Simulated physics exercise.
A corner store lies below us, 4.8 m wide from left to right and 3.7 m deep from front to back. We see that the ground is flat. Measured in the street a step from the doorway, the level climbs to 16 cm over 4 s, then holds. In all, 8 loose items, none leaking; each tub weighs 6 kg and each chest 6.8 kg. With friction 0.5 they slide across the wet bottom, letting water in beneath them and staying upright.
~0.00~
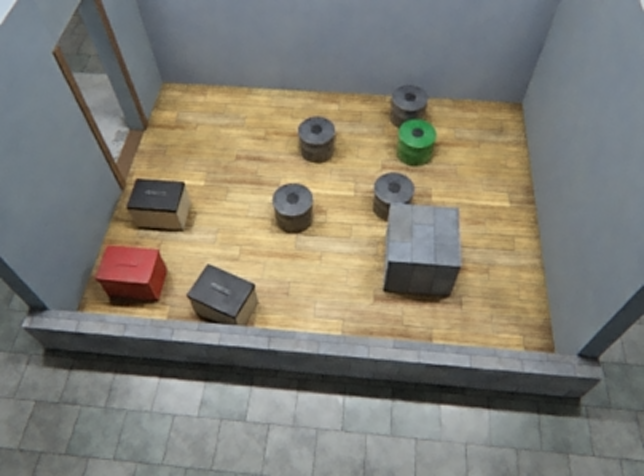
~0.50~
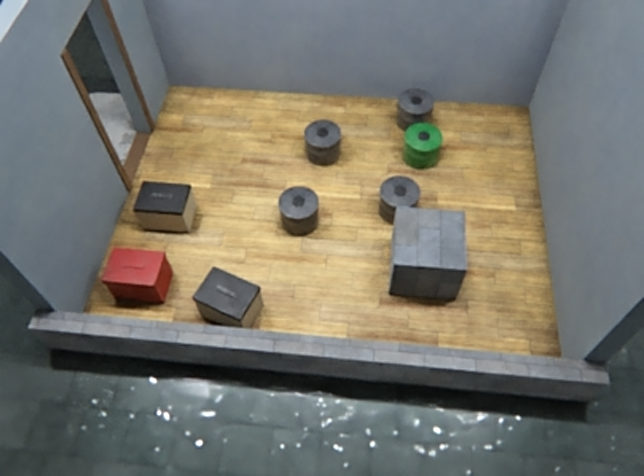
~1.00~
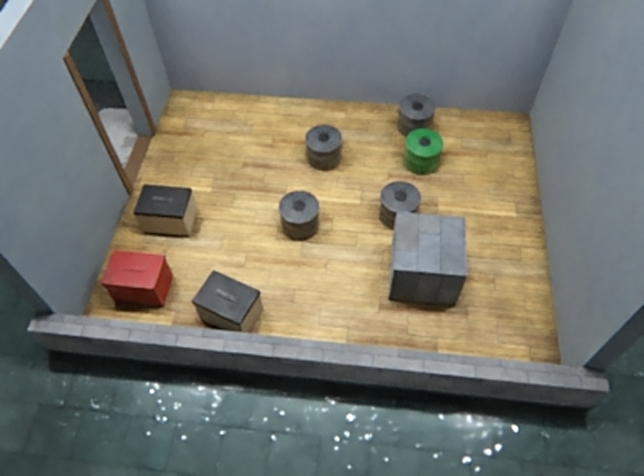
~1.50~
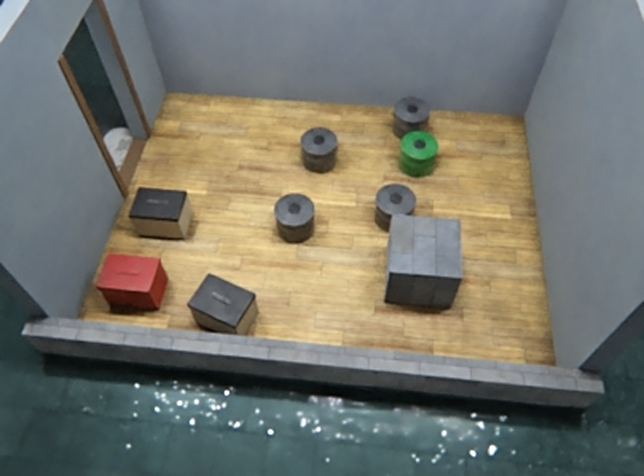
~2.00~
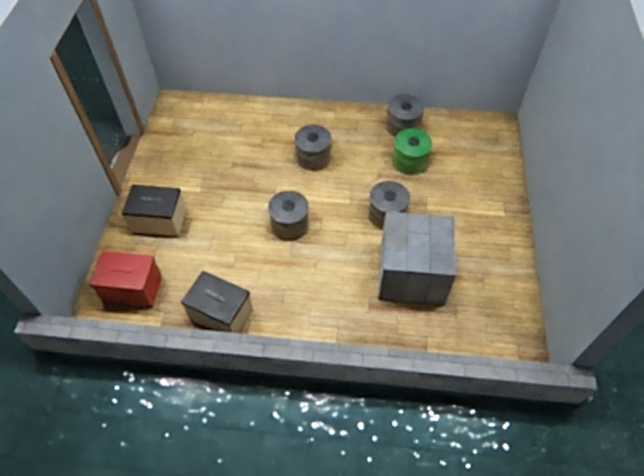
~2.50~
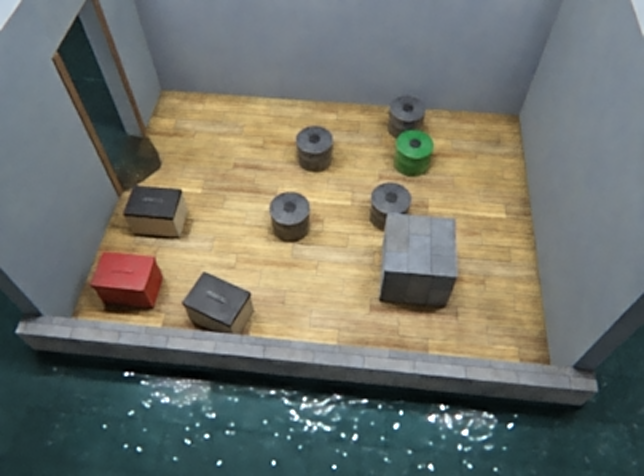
At the start, a wooden-floored room seen from above holds a red chest, a green tub and several dark boxes and drums, with dry grey paving outside. Dark, glinting water then covers the paving, and finally a small dark patch appears just inside the left doorway while the items stay put.
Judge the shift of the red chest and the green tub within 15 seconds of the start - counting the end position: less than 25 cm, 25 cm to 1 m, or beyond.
Lab note - red chest, negligible displacement; green tub, large displacement.
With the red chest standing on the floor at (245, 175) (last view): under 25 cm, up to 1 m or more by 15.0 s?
Well, it gets shoved far.
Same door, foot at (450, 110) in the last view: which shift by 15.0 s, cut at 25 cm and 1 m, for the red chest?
In that case the red chest ends far away.
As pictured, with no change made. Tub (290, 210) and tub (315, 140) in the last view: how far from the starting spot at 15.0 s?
In that order: 140 cm, 200 cm.
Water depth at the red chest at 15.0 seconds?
Roughly 3 cm at that moment.
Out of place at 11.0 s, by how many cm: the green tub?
By then it has shifted roughly 120 cm.
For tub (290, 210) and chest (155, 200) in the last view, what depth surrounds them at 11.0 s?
First roughly 4 cm, second roughly 2 cm.
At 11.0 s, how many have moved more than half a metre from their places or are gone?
I count 5 of them.
After 3.5 s the red chest is near (123, 271), 0.0 m from its start, aground; the green tub is near (415, 144), 0.0 m from its start, aground; 0 afloat.
After 6.8 s the red chest is near (123, 271), 0.0 m from its start, aground; the green tub is near (415, 144), 0.0 m from its start, aground; 0 afloat.
After 11.0 s the red chest is near (123, 271), 0.0 m from its start, aground; the green tub is near (520, 177), 1.3 m from its start, afloat; 5 afloat.
After 15.0 s the red chest is near (123, 271), 0.0 m from its start, aground; the green tub is near (507, 240), 1.6 m from its start, afloat; 6 afloat.
